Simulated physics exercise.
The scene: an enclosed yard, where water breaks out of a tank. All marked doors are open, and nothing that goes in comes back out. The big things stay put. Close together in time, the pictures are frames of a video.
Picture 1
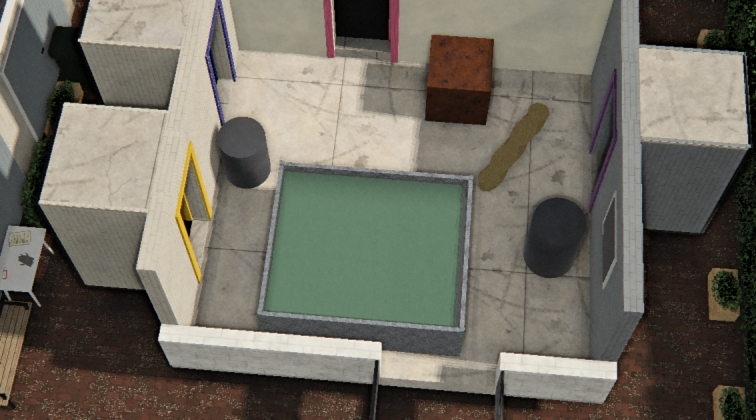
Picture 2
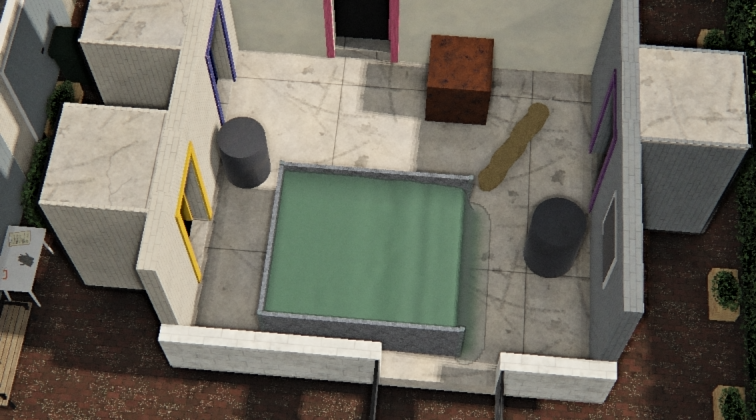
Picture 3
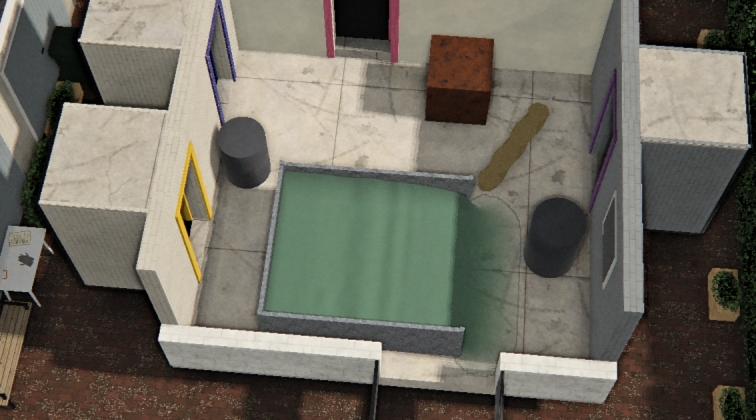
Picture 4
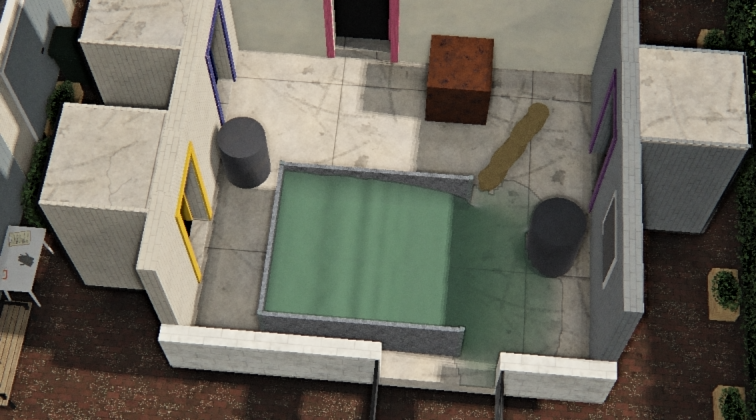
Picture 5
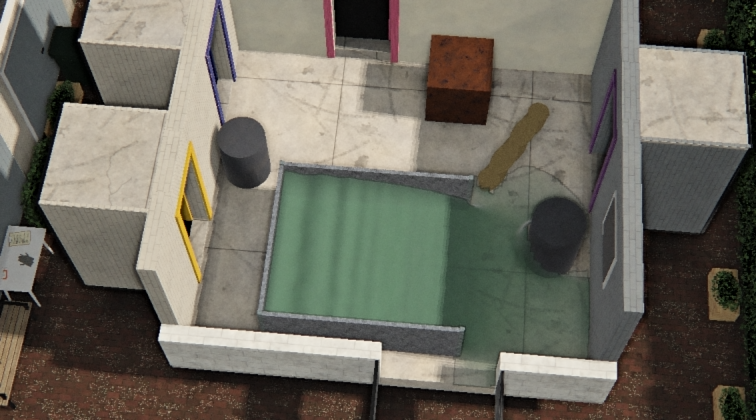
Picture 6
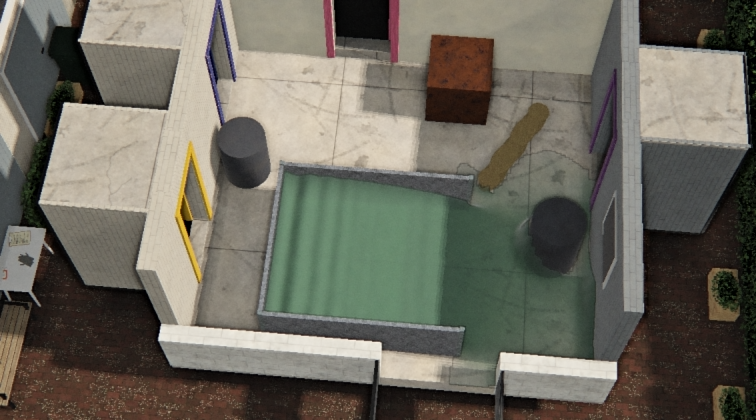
The clip opens on a walled yard seen from above, where still green water fills an open tank between two dark cylinders. The tank's right side is suddenly gone and water pours out to the right, spreading thinly across the paving, around the right-hand cylinder and up to the right wall.
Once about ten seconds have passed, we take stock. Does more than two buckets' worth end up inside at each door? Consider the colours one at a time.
One by one: The blue door overshoots the mark there. The yellow door doesn't overshoot the mark there. The purple door overshoots the mark there. The pink door doesn't overshoot the mark there.
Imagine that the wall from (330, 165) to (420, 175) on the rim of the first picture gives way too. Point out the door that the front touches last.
The yellow door.
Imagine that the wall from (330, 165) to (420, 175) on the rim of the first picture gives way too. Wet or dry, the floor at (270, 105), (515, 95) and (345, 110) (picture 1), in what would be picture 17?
Going in your order, I'd say drenched, then drenched, then drenched.
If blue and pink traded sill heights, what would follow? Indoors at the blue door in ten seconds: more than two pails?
Blue stays within the limit.
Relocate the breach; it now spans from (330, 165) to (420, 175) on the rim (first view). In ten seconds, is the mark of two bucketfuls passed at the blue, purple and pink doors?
Blue: Exceeds the limit; purple: Exceeds the limit; pink: Exceeds the limit.
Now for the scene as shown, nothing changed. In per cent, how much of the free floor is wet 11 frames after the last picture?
Roughly 40 %.
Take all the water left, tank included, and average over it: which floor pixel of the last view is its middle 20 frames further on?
That comes out near (467, 241).
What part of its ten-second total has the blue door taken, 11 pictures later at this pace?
Some 0 in a hundred.
A moment on, water covers 35 % of the floor; the blue door not reached, the yellow door not reached, the purple door over two buckets in, the pink door not reached.
Next, water covers 40 % of the floor; the blue door not reached, the yellow door not reached, the purple door far over two buckets in, the pink door not reached.
Then, water covers 60 % of the floor; the blue door not reached, the yellow door not reached, the purple door far over two buckets in, the pink door wet at the sill, nothing in.
Later, water covers 85 % of the floor; the blue door over two buckets in, the yellow door wet at the sill, nothing in, the purple door far over two buckets in, the pink door wet at the sill, nothing in.
In the end, water covers 95 % of the floor; the blue door far over two buckets in, the yellow door under two buckets in, the purple door far over two buckets in, the pink door wet at the sill, nothing in.
